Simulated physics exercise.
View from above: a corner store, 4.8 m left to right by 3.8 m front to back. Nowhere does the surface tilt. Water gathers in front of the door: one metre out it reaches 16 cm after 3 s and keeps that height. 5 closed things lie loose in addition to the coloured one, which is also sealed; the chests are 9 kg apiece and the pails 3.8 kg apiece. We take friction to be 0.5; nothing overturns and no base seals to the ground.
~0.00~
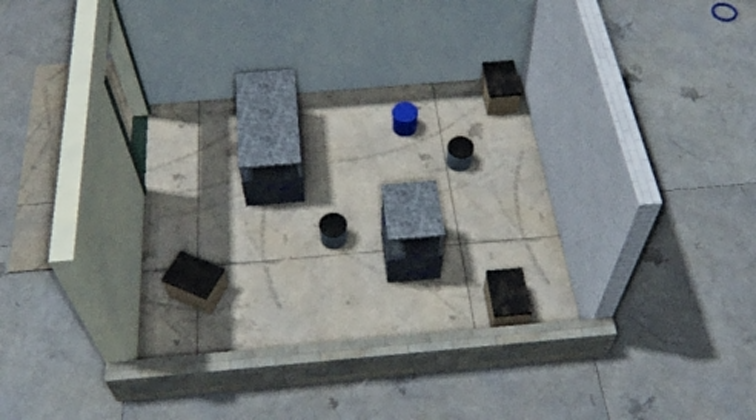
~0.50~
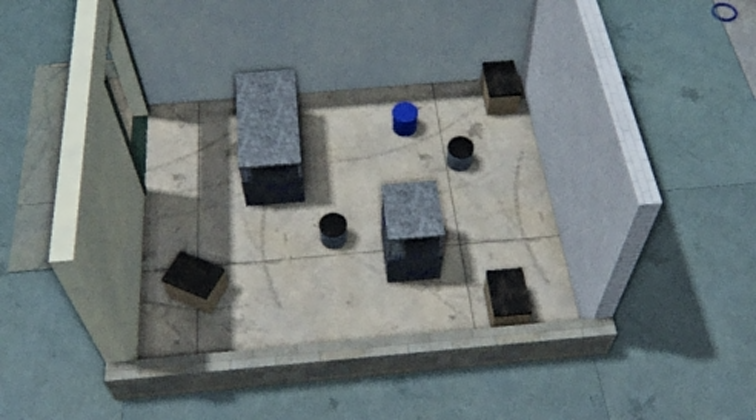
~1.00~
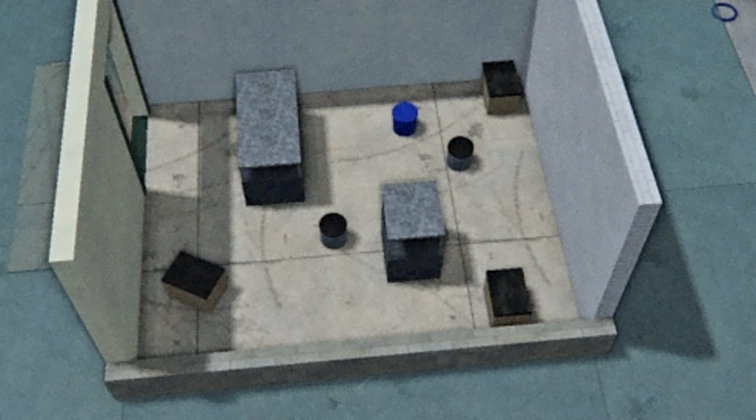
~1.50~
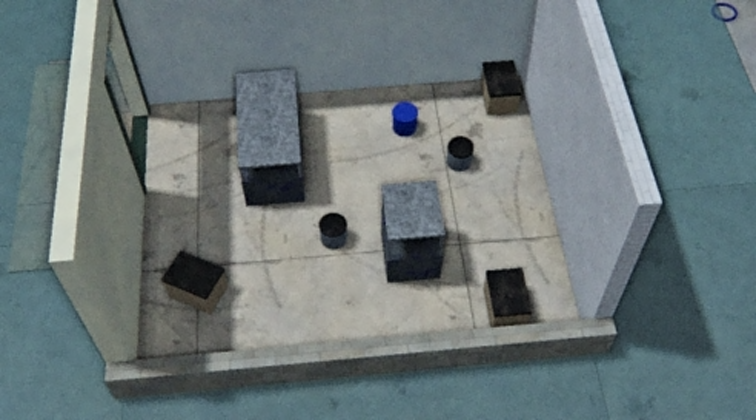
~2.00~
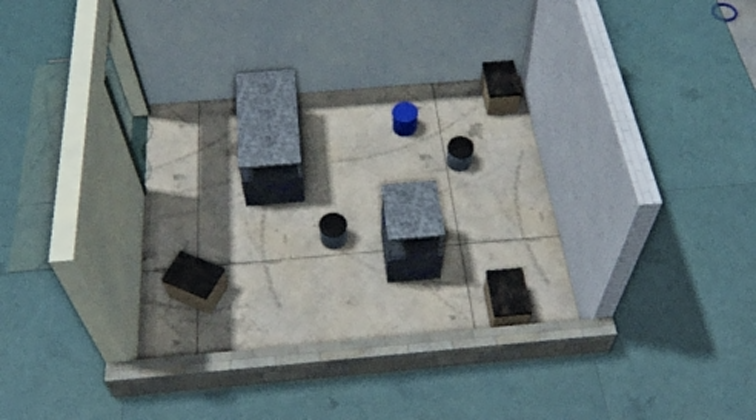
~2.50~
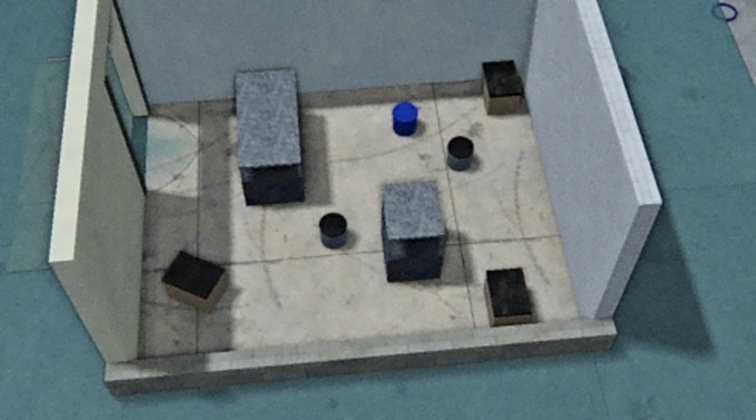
Bluish-green water spreads over the grey ground around a small, roofless walled room, seen from above by a still camera. Inside, on a pale, level floor, two grey speckled blocks stand among three dark-topped boxes, two dark pails and a blue pail towards the back. The water covers the tan slab outside, left, then a thin patch enters through the left doorway, while the objects stay still.
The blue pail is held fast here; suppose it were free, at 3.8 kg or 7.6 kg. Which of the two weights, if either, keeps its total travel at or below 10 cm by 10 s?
The lower one.
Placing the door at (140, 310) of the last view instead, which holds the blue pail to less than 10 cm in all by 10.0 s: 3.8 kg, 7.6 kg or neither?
Result: The lesser mass is plenty.
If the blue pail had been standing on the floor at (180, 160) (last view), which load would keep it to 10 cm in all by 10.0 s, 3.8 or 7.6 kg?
Note: None OK.
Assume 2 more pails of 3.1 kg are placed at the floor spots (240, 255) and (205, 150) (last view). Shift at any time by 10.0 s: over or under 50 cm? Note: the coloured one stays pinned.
The first is further, the second further.
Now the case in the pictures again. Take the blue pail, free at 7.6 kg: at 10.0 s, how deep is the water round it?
Depth: Approx. 3 cm.
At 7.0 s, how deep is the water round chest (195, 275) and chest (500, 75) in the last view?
I'd put it at 4 cm and 3 cm respectively.
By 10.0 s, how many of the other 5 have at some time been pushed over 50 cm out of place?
Tally: 1.
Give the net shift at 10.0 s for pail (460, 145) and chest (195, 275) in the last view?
Net displacement, in order: 0 cm; 100 cm.
After 3.5 s the blue pail would be 0 cm from its start with 3.8 kg and 0 cm from its start with 7.6 kg; 0 cm of water round it then.
After 4.5 s the blue pail would be 0 cm from its start with 3.8 kg and 0 cm from its start with 7.6 kg; 0 cm of water round it then.
After 7.0 s the blue pail would be 0 cm from its start with 3.8 kg and 0 cm from its start with 7.6 kg; 2 cm of water round it then.
After 10.0 s the blue pail would be 0 cm from its start with 3.8 kg and 0 cm from its start with 7.6 kg; 3 cm of water round it then.
